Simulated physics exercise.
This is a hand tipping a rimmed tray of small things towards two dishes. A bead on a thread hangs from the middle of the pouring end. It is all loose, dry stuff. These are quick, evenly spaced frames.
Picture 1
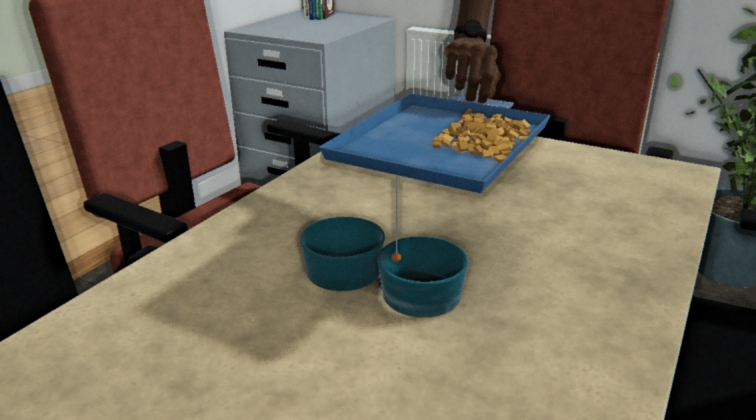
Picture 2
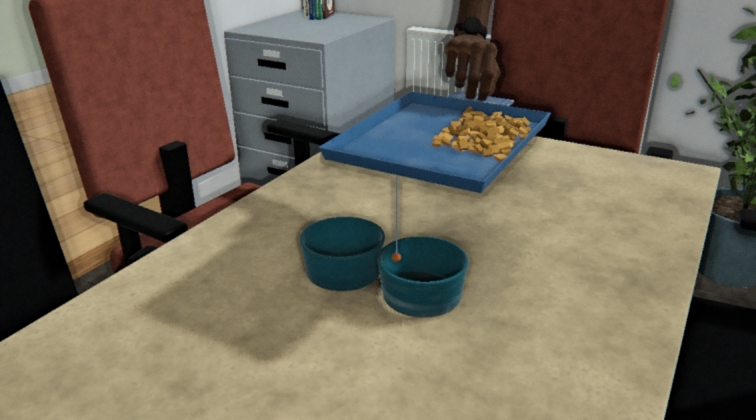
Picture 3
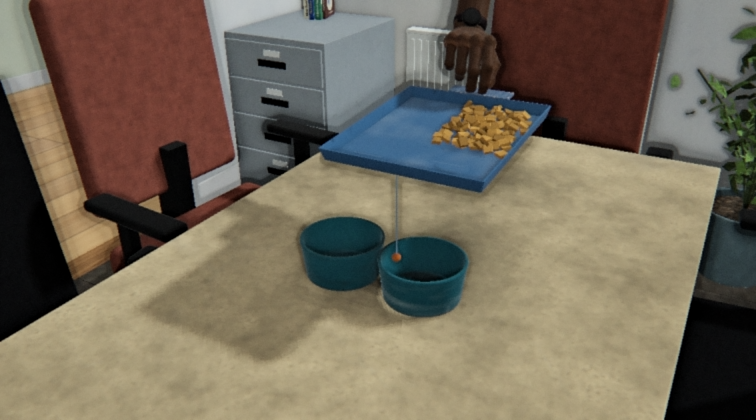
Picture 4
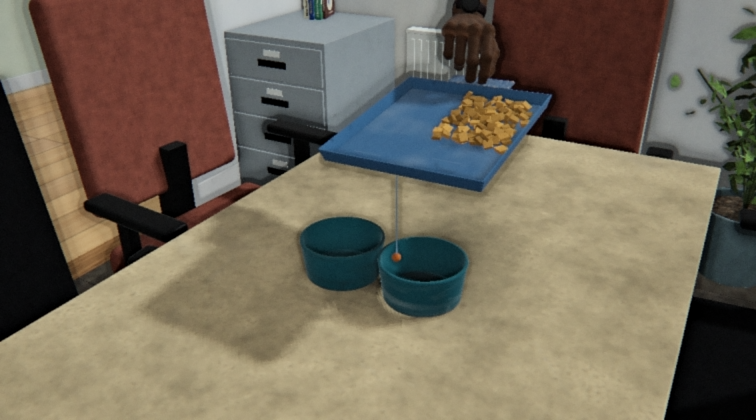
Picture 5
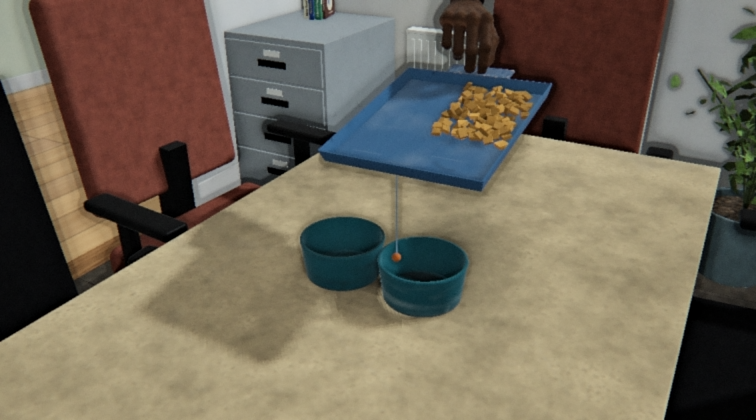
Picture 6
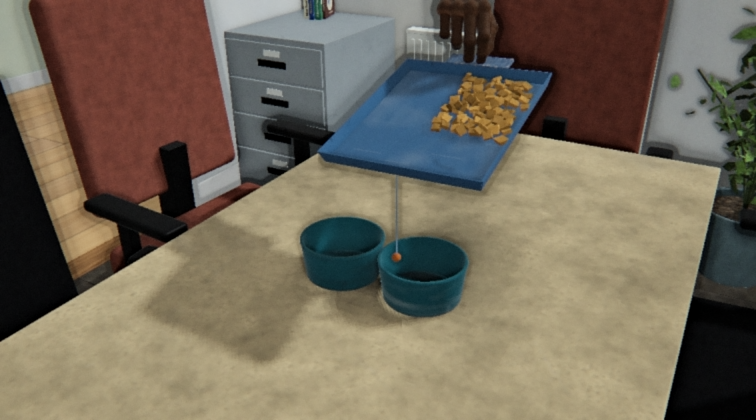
Hand at the far side of a blue tray of cereal squares, its far edge gradually rising above two teal dishes.
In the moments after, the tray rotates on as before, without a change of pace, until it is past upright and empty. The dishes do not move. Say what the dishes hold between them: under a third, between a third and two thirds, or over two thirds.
In the dishes lies under a third of it.
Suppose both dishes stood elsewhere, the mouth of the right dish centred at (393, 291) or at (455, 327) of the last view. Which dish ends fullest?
The first try: The right dish. The second: The dish on the left.
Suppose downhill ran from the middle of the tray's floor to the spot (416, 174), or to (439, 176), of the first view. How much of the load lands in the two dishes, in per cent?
The first gives 0 %, the second 0 %.
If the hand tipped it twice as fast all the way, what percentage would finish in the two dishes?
Some 0 per cent.
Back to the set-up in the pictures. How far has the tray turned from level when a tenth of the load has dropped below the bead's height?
Around 60° of tilt.
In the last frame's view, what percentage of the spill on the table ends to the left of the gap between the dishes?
Near 60 %.
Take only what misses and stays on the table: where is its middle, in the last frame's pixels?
Near (370, 333).
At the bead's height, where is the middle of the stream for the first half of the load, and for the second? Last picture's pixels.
The first part at (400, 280); the rest at (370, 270).
Soon after the last picture, tray tipped steeply; most on the tray; a stray few outside both; about a quarter in the air.
A little later, tray tipped past a quarter turn; about a third on the tray; a stray few in the left dish; about a third outside both; about a quarter in the air.
Later still, tray tipped past a quarter turn; a stray few in the left dish; nearly all outside both.
At rest, tray tipped past a quarter turn; none in the right dish; a stray few in the left dish; nearly all outside both.
